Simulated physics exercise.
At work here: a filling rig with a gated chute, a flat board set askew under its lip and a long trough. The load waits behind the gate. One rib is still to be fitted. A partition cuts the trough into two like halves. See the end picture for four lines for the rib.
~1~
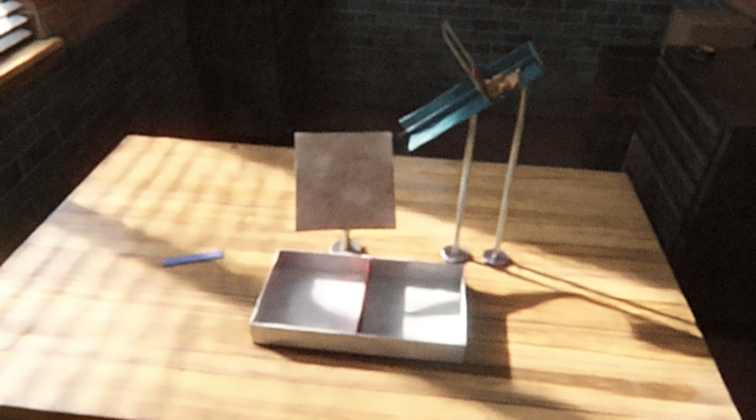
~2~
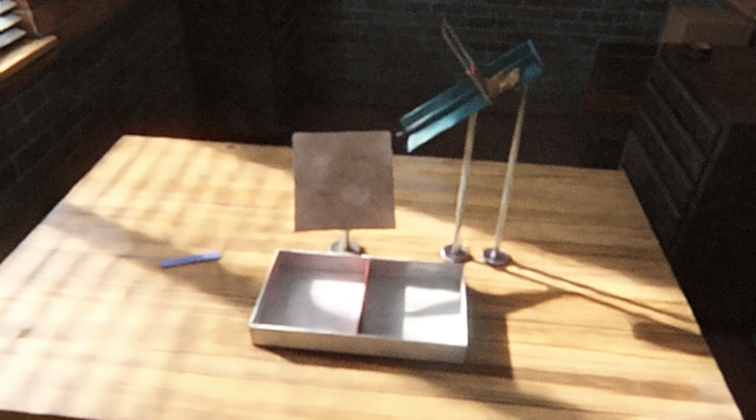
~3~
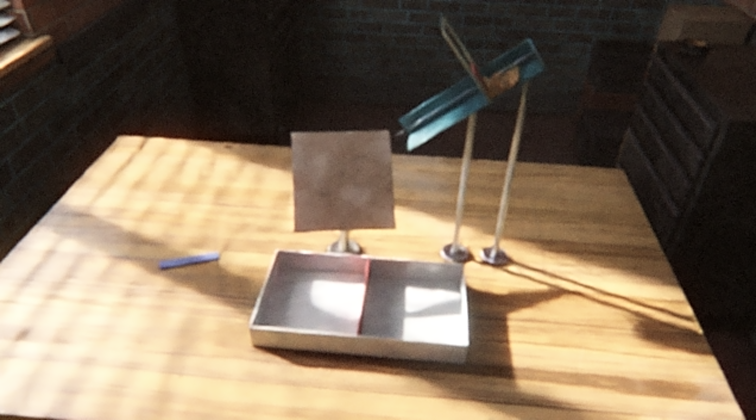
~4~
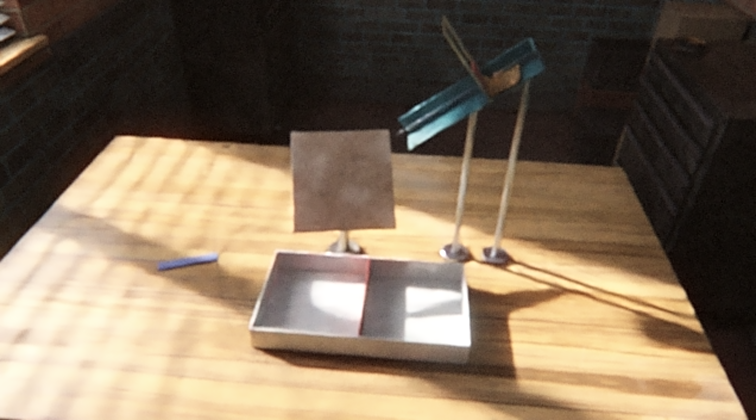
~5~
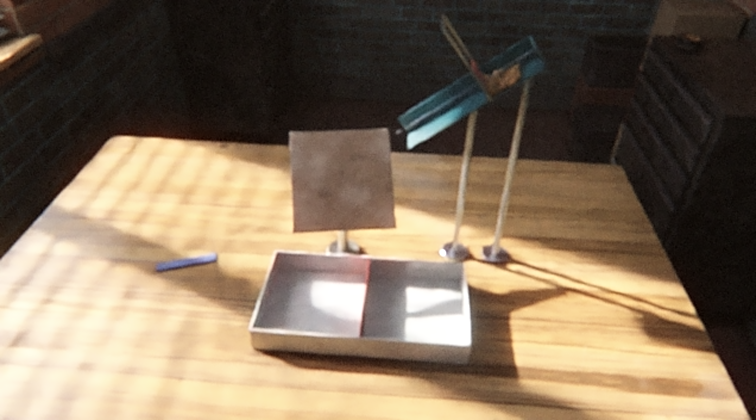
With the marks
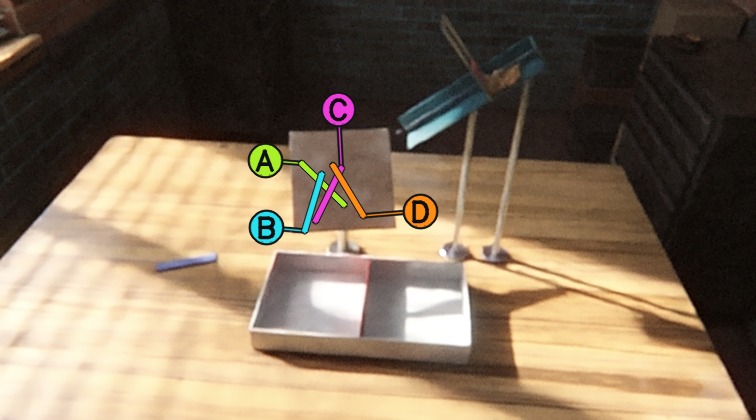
Nothing moves except a slight camera drift around a teal chute, tilted board and divided tray.
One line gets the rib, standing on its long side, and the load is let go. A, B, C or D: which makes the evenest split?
I would pick line A.
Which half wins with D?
Right.
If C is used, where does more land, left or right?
Left.
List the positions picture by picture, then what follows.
Load behind the gate near (501, 87), round wooden beads; lip of the chute near (410, 144), sloping fairly steeply, in the first frame.
Middle of the board near (344, 180), tilted fairly steeply; middle of its low edge near (345, 230); of its high edge near (342, 132), in the second frame.
Front corners of the trough near (250, 327) and (467, 345); front end of its middle wall near (357, 336); gate still shut near (475, 72), in the third frame.
Middle of the load near (501, 84); lip near (409, 142), in the fourth frame.
Middle of the load near (501, 82); lip near (409, 141), in the fifth frame.
On the marked copy, line A from (301, 163) to (344, 204); line B from (321, 174) to (304, 230); line C from (341, 168) to (315, 220); line D from (332, 165) to (363, 215).
For line A, of what is caught, close to half in the left half, close to half in the right.
For line B, of what is caught, all but a few in the left half, only a few in the right.
For line C, of what is caught, all but a few in the left half, only a few in the right.
For line D, of what is caught, only a few in the left half, all but a few in the right.
